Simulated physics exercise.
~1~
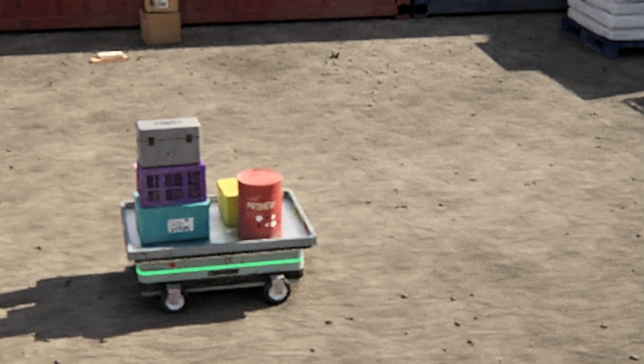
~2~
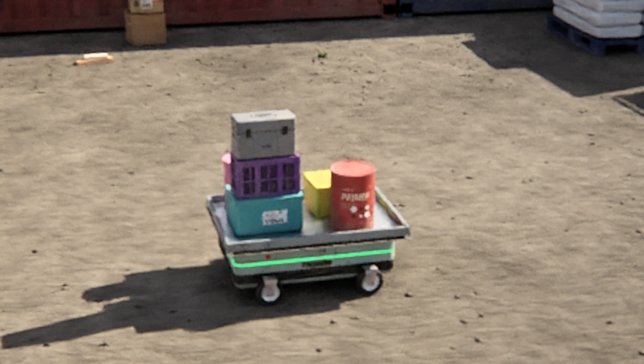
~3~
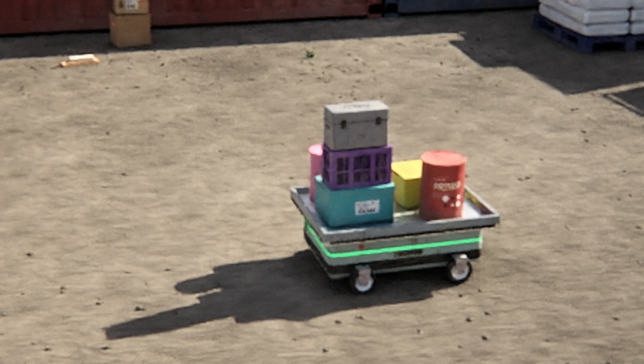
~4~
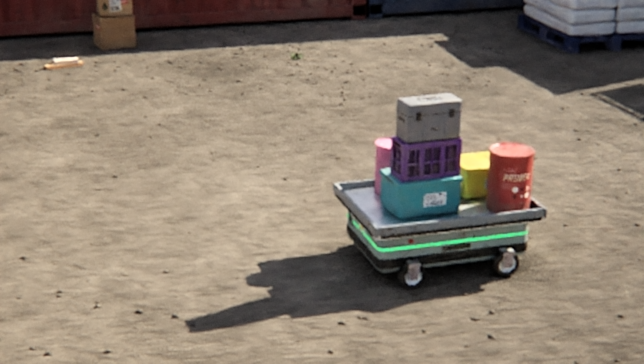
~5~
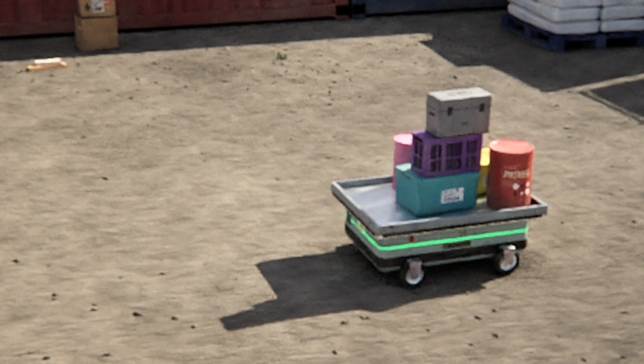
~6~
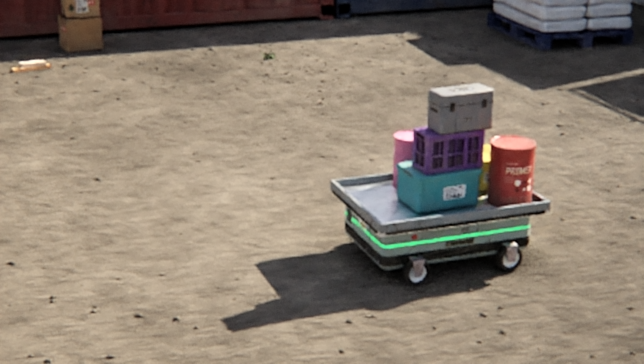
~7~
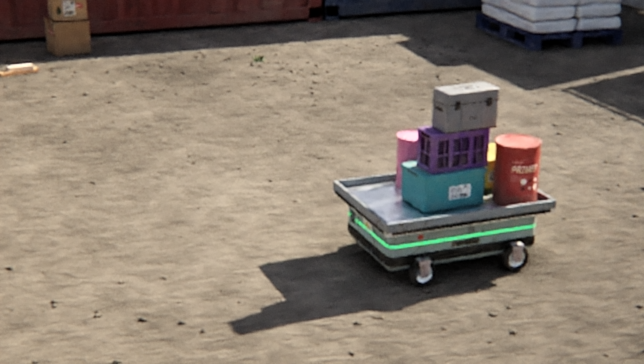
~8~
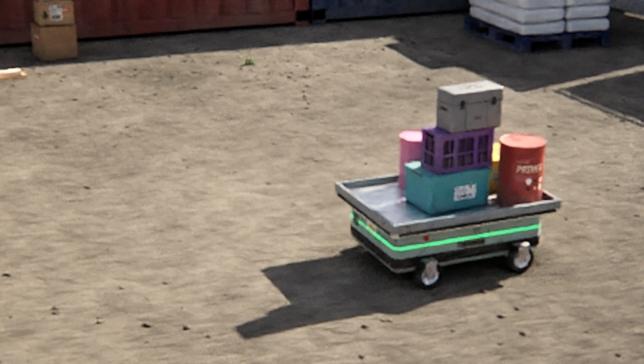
A flat robot cart with a glowing green stripe rolls to the right across a sunlit dirt yard, seen from slightly above as the view drifts gently sideways. On its grey, lipped deck, a grey toolbox sits on a purple crate atop a turquoise tote, with a pink canister behind, and a yellow tote and red pail to the right. The cart then comes to a stop right of centre, and the load slides forward on the deck, the stack leaning out of line and hiding much of the yellow tote. Everything stays aboard, the red pail still upright.
